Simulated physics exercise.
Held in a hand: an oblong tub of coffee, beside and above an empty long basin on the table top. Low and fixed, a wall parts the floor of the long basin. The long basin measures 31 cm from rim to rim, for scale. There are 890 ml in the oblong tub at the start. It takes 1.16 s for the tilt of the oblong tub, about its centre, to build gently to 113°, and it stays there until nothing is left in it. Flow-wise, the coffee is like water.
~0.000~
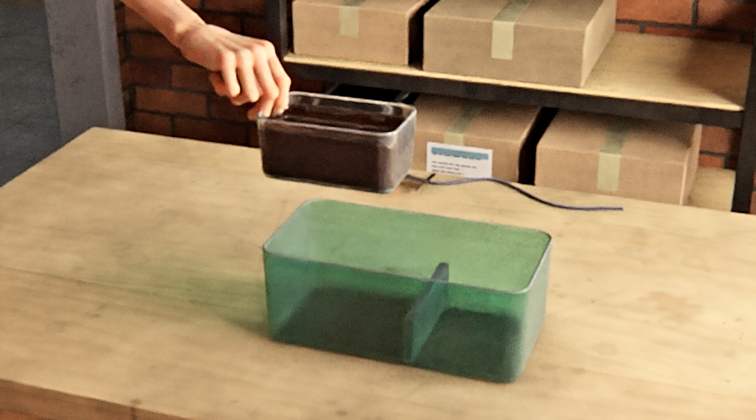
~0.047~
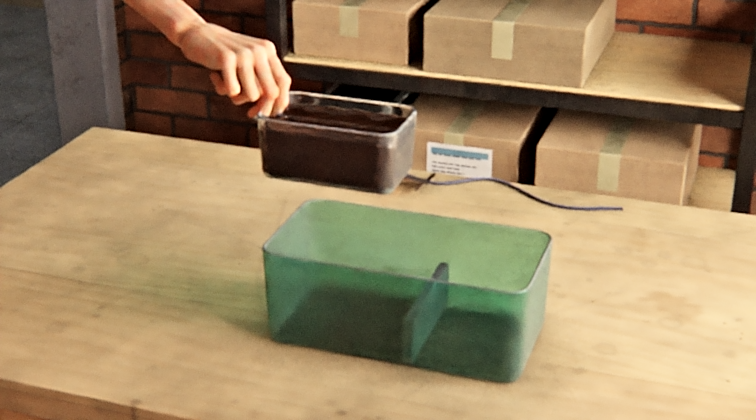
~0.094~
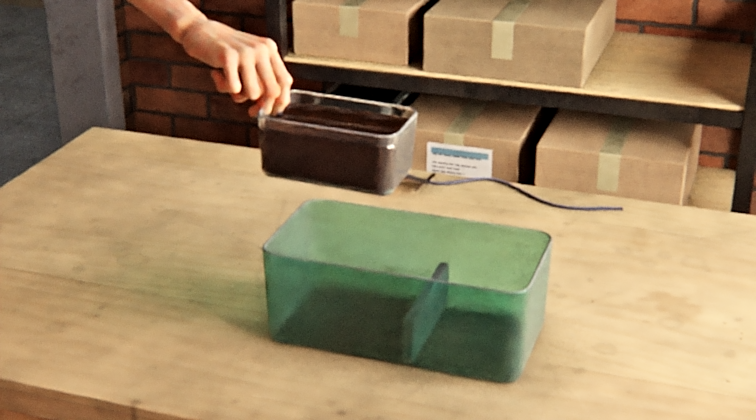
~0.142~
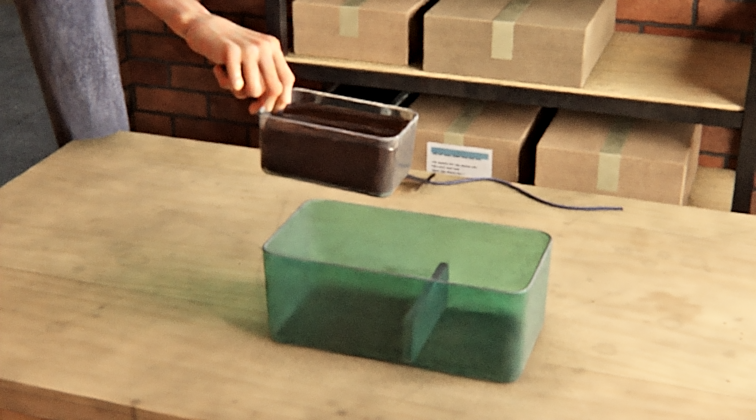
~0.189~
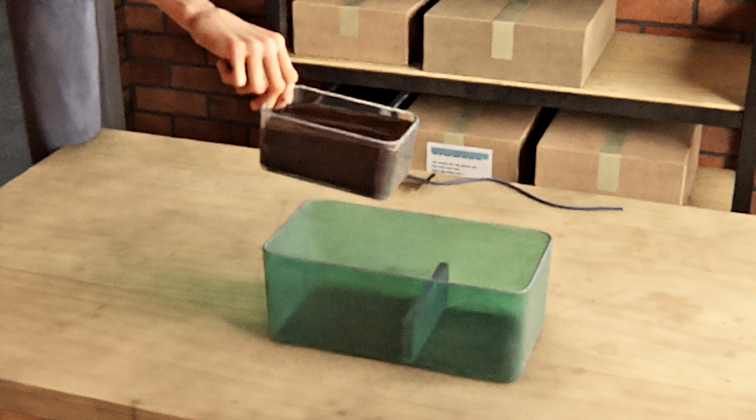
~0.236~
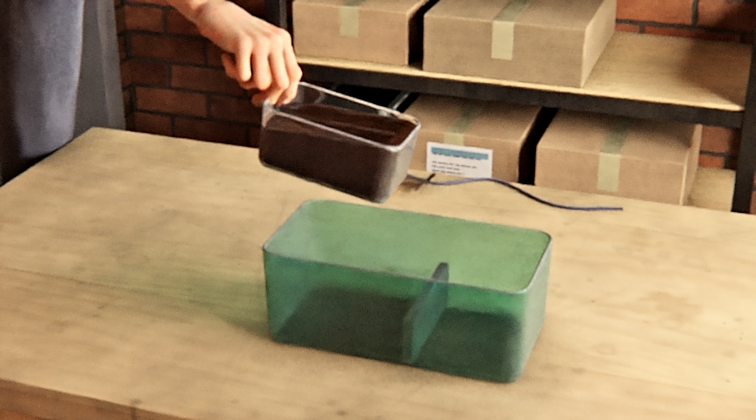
A hand held a clear tub of dark coffee above a long green basin with a low wall inside, kept it level at first, then slowly tilted it a little, lowering its right side.
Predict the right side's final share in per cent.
The right side finishes with roughly 75 per cent.
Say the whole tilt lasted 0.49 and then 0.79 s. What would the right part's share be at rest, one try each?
I'd expect close to 45 per cent and then close to 65 per cent.
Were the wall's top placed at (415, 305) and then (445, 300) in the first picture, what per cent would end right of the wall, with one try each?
Around 70 and 60 percent, in that order.
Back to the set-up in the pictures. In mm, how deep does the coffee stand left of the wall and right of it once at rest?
The left ends up at roughly 8 mm, with the right at roughly 36 mm.
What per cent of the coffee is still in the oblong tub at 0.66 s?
Close to 38 percent of the liquid remains at that time.
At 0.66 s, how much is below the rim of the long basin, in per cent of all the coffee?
About 30 per cent.
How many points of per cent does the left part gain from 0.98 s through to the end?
That amounts to roughly 8 per cent of the whole.
By 0.66 s the tilt is 69° and 38 per cent is still to pour, 1 is left of the wall and 28 right of it.
By 0.98 s the tilt is 106° and 5 per cent is still to pour, 17 is left of the wall and 75 right of it.
By 1.30 s the tilt is 113° and 0 per cent is still to pour, 25 is left of the wall and 75 right of it.
By 1.66 s the tilt is 113° and 0 per cent is still to pour, 25 is left of the wall and 75 right of it.
At rest 25 per cent lies left of the wall, 75 right of it and 1 outside.
